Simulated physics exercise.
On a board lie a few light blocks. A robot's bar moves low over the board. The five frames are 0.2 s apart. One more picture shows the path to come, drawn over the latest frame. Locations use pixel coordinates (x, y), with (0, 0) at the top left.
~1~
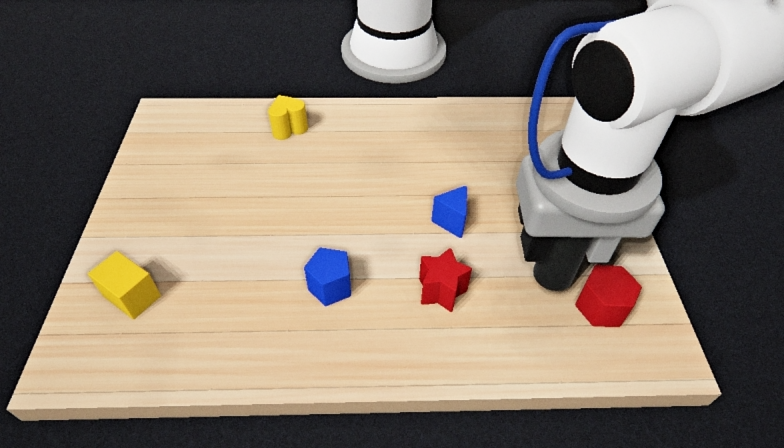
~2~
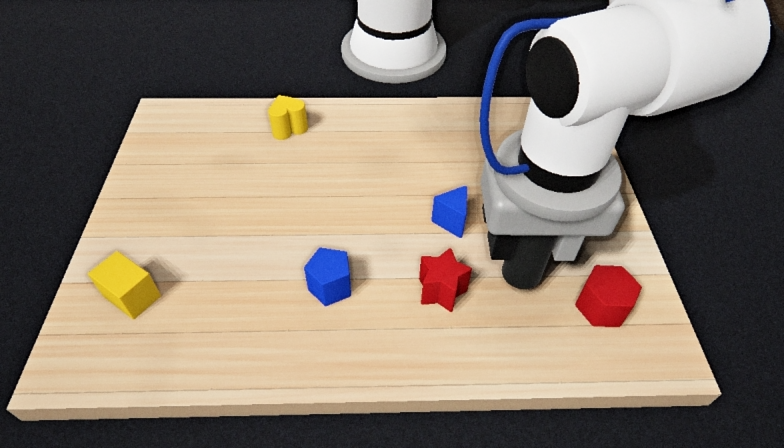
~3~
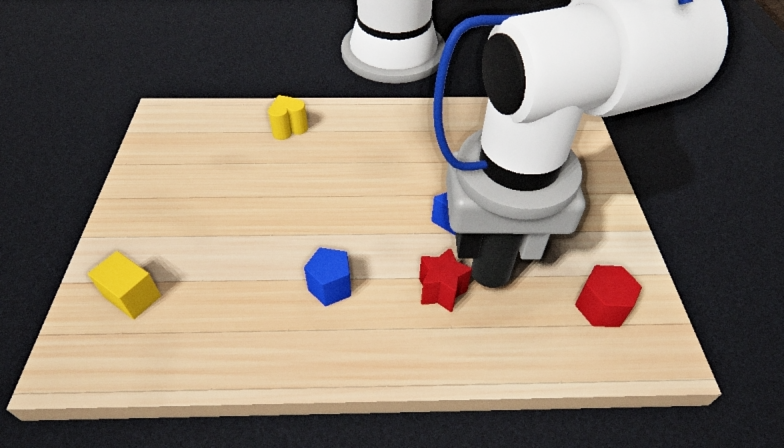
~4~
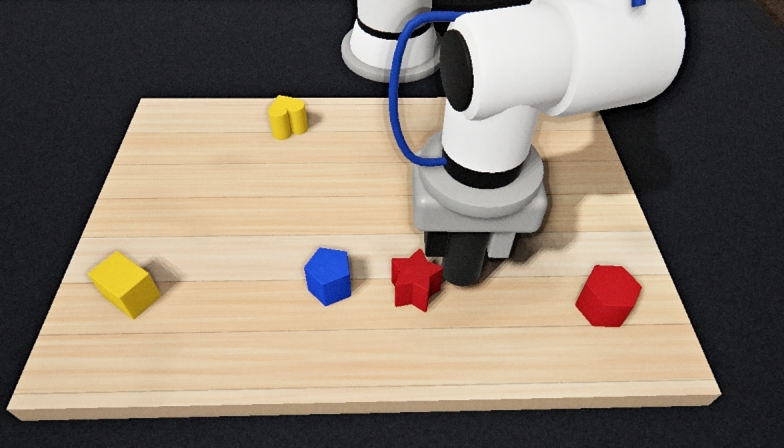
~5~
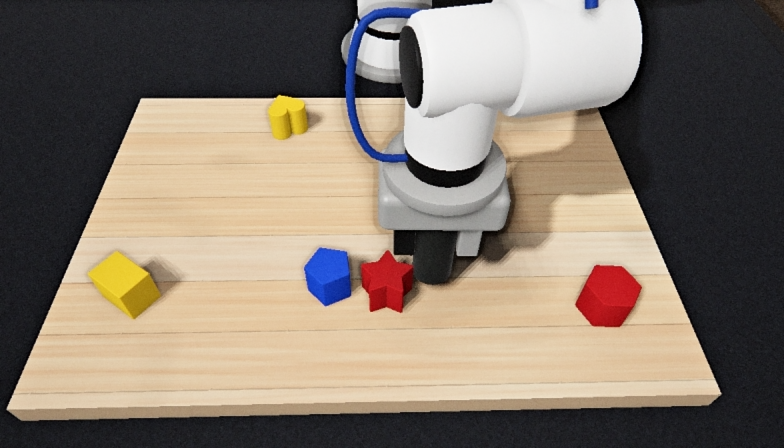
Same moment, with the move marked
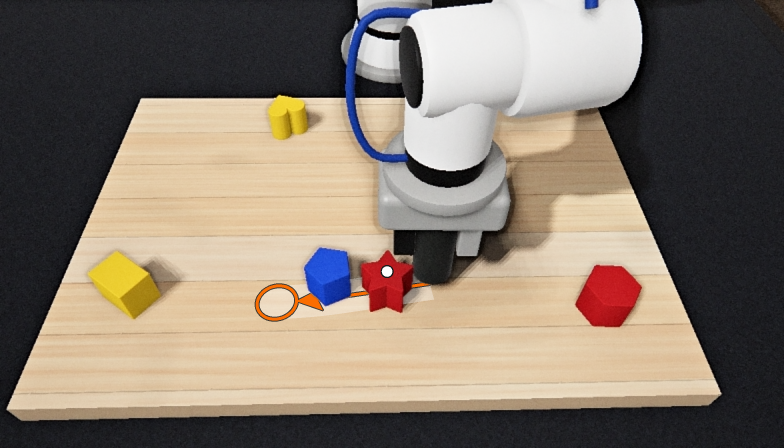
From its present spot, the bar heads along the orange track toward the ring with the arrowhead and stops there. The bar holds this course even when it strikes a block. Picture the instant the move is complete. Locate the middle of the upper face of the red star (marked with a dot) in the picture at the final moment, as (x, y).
Pixel (282, 313).
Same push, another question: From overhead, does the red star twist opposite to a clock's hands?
Yes.
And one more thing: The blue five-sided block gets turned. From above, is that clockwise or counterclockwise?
It swings round clockwise.
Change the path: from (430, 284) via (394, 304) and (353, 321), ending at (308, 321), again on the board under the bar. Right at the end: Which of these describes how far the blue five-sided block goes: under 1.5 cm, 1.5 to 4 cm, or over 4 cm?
Above 4 cm.
Path on the board, from (430, 284) via (380, 291) and (329, 298), ending at (277, 302); the dot is on the red star.
The first path, step by step. One third of the way, bar at (380, 277); blue five-sided block at (303, 269), turned 50° clockwise; red star at (338, 288), turned 25° anticlockwise.
Two thirds of the way, bar at (327, 284); blue five-sided block at (274, 275), turned 110° clockwise; red star at (304, 305), turned 80° anticlockwise.
At the end, bar at (273, 288); blue five-sided block at (226, 278), turned 110° clockwise; red star at (282, 313), turned 125° anticlockwise; blue triangle in place.
